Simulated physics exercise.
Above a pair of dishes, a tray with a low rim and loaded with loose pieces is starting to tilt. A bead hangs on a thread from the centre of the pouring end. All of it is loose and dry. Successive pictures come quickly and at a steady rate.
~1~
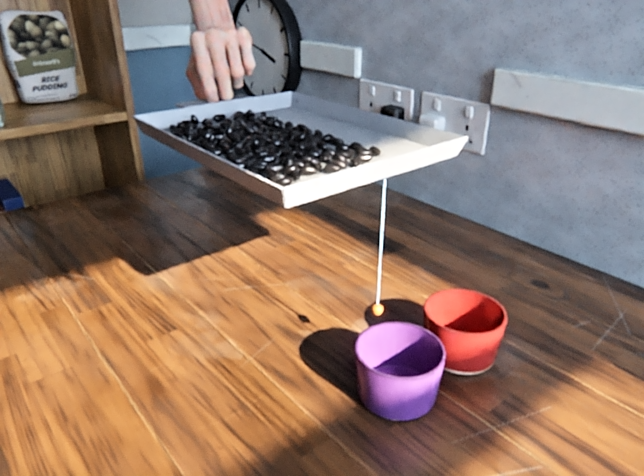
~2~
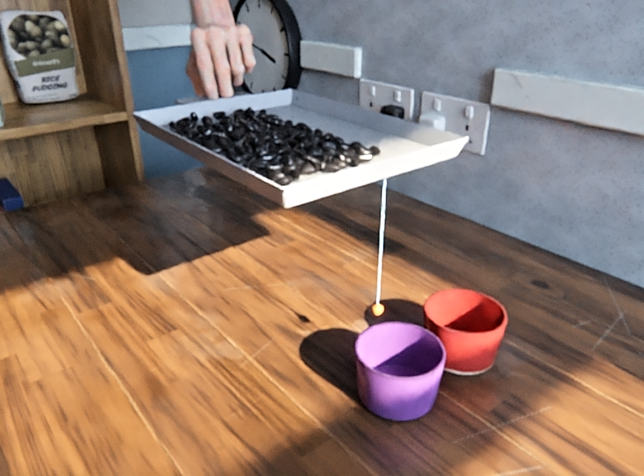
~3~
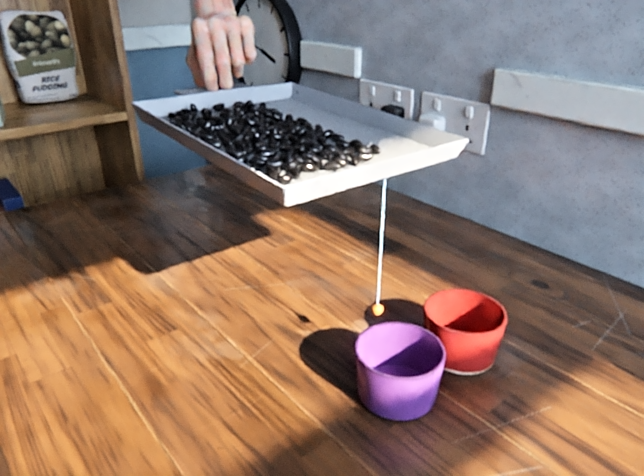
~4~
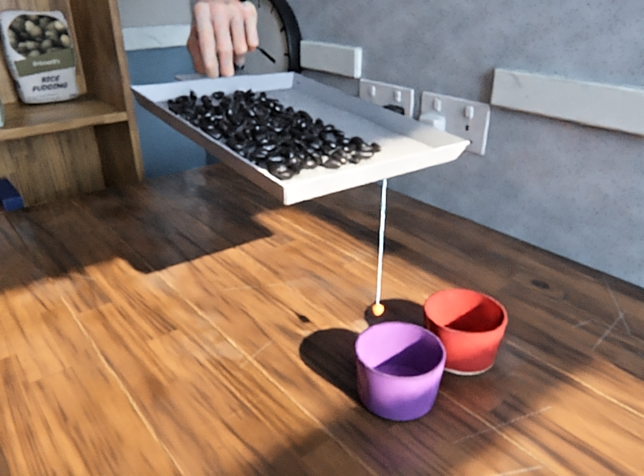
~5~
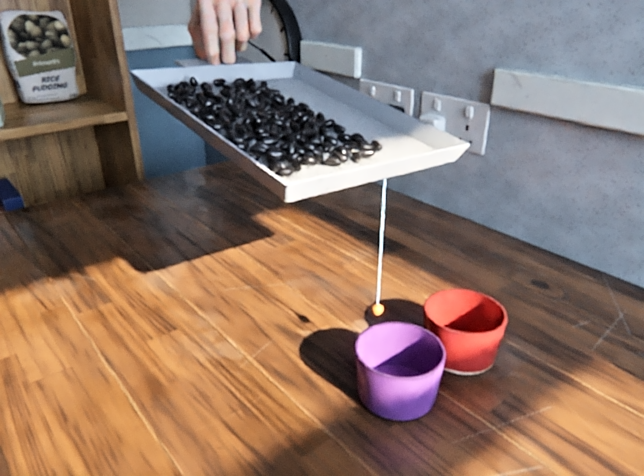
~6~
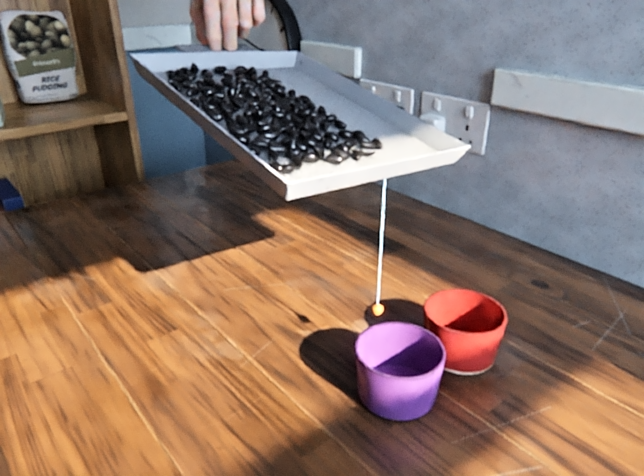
On a wooden counter, a hand slowly raised the far side of a white tray of shiny black beans, tilting it a little above a purple dish and a red one.
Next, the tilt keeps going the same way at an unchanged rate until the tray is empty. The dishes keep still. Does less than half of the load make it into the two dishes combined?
In the end the dishes save the greater share of it.
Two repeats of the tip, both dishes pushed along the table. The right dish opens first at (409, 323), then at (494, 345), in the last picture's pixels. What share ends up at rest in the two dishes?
About 20 and 10 per cent respectively.
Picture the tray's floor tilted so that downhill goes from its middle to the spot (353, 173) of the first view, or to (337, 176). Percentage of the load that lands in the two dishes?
In turn some 30 and 30 per cent.
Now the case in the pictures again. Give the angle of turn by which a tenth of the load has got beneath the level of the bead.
Roughly 75°.
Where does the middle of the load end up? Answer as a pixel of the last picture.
About (458, 349).
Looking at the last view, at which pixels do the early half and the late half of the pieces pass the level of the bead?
It goes through near (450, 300) first, then near (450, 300).
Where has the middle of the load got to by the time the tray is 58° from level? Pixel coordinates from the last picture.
Check around (398, 137) in the last picture.
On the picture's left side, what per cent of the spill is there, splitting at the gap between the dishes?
About 20 percent.
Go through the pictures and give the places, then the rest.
In the first picture, corners of the pouring end at (285, 184) and (458, 137), level; middle of the load at (263, 140), black beans; left dish at (432, 390); right dish at (496, 347); bead on its thread at (377, 309).
In the second picture, corners of the pouring end at (286, 184) and (458, 137), level; middle of the load at (263, 139).
In the third picture, corners of the pouring end at (286, 183) and (459, 138), tipped barely, lowest at the right corner; middle of the load at (263, 133).
In the fourth picture, corners of the pouring end at (288, 181) and (459, 140), tipped a little, lowest at the right corner; middle of the load at (264, 125).
In the fifth picture, corners of the pouring end at (289, 179) and (460, 142), tipped a little, lowest at the right corner; middle of the load at (264, 117).
In the sixth picture, corners of the pouring end at (290, 178) and (460, 144), tipped a little, lowest at the right corner; middle of the load at (266, 109); left dish at (432, 390); right dish at (496, 347).
Soon, tray tipped steeply; nearly all on the tray; a stray few in the right dish; a stray few in the air.
A while on, tray tipped right over; about half on the tray; a stray few in the left dish; a small part in the right dish; a stray few outside both; about a quarter in the air.
Towards the end, tray tipped past a quarter turn; about a quarter in the left dish; about half in the right dish; about a quarter outside both.
Finally, tray tipped past a quarter turn; about a quarter in the left dish; about half in the right dish; about a quarter outside both.
